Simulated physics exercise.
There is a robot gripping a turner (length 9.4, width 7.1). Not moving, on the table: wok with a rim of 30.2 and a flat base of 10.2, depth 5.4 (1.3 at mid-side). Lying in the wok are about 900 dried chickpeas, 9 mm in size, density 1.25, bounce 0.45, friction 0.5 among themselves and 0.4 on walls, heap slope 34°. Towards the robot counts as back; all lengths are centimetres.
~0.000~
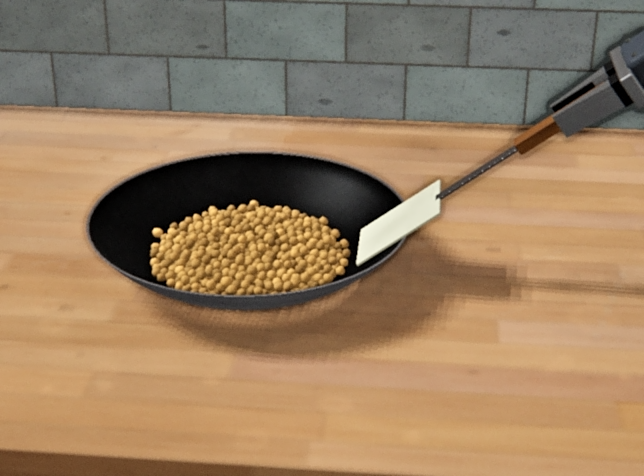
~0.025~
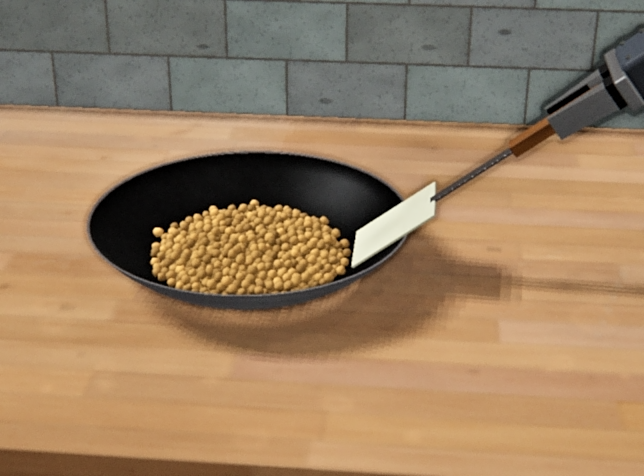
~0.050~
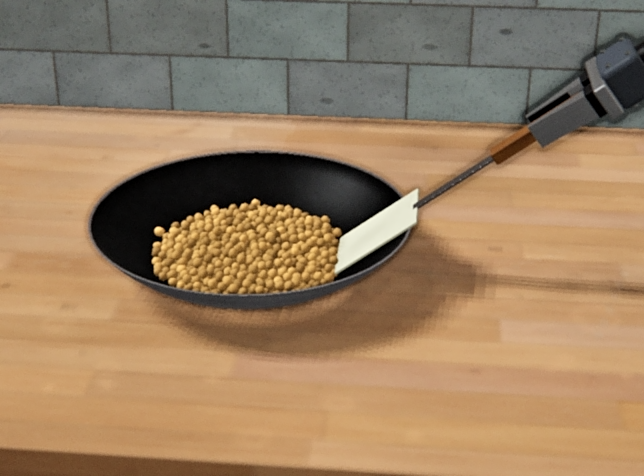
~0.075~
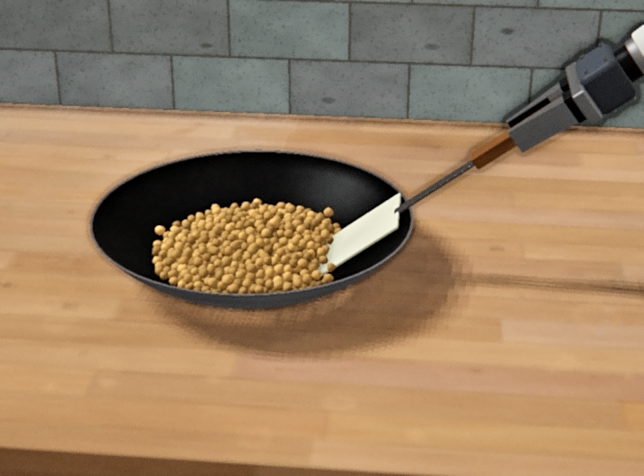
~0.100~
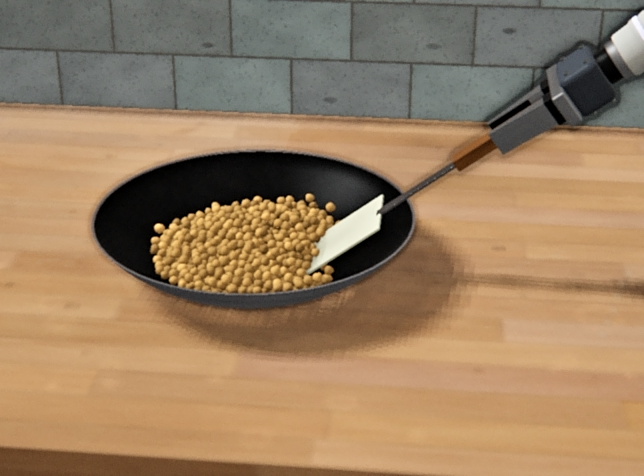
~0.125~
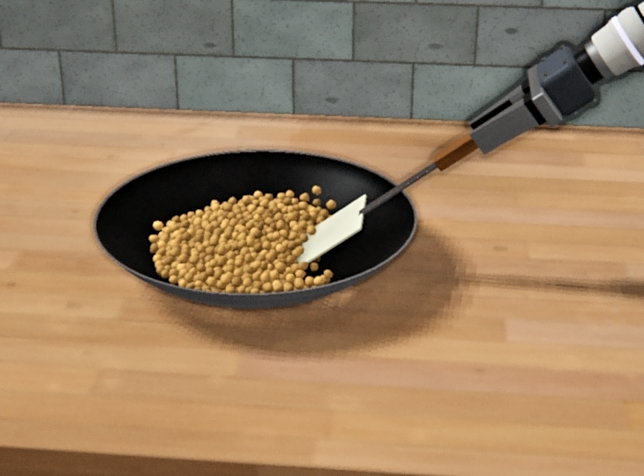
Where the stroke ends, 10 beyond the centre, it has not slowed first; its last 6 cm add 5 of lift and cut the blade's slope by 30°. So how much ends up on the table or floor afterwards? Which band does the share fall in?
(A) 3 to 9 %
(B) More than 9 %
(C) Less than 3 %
(B) More than 9 %.
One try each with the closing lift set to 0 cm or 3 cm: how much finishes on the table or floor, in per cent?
5 and 10 %.
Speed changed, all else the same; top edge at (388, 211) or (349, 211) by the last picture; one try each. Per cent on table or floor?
I'd estimate some 5 and 15 in a hundred.
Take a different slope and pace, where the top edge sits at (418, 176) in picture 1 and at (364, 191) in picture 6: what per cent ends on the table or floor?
My guess would be close to 5 per cent.
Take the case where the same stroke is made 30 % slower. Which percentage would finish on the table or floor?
The share on the table or floor would be about 5 percent.
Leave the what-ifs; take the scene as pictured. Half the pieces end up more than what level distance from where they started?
3 cm.
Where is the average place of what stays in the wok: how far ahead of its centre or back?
I'd say it's roughly 3.5 cm toward the front.
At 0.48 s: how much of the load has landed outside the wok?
About 5 per cent.
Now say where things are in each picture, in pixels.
The first frame shows turner top edge at (440, 196), sloping 38°; upper third of the load around (252, 244), from x 155 to 345, top at y 205; 900 in the wok.
The second frame shows turner top edge at (435, 199), sloping 38°; upper third of the load around (252, 243), from x 155 to 345, top at y 205.
The third frame shows turner top edge at (418, 206), sloping 38°; upper third of the load around (254, 243), from x 155 to 345, top at y 205.
The fourth frame shows turner top edge at (399, 210), sloping 38°; upper third of the load around (256, 240), from x 155 to 340, top at y 205.
The fifth frame shows turner top edge at (381, 212), sloping 38°; upper third of the load around (255, 239), from x 155 to 340, top at y 200.
The sixth frame shows turner top edge at (363, 211), sloping 38°; upper third of the load around (250, 238), from x 155 to 340, top at y 190; 900 in the wok.
By 0.19 s, sloping 38°, highest piece 9 above the table; 900 in the wok.
By 0.25 s, sloping 27°, highest piece 7 above the table; 900 in the wok.
By 0.48 s, sloping 8°, highest piece 8 above the table; 777 in the wok, 60 on the table or floor, 63 on the blade or in flight.
By 1.53 s, sloping 8°, highest piece 5 above the table; 776 in the wok, 124 on the table or floor.
Final count, 776 in the wok, 124 on the table or floor. That is 14 % on the table or floor.
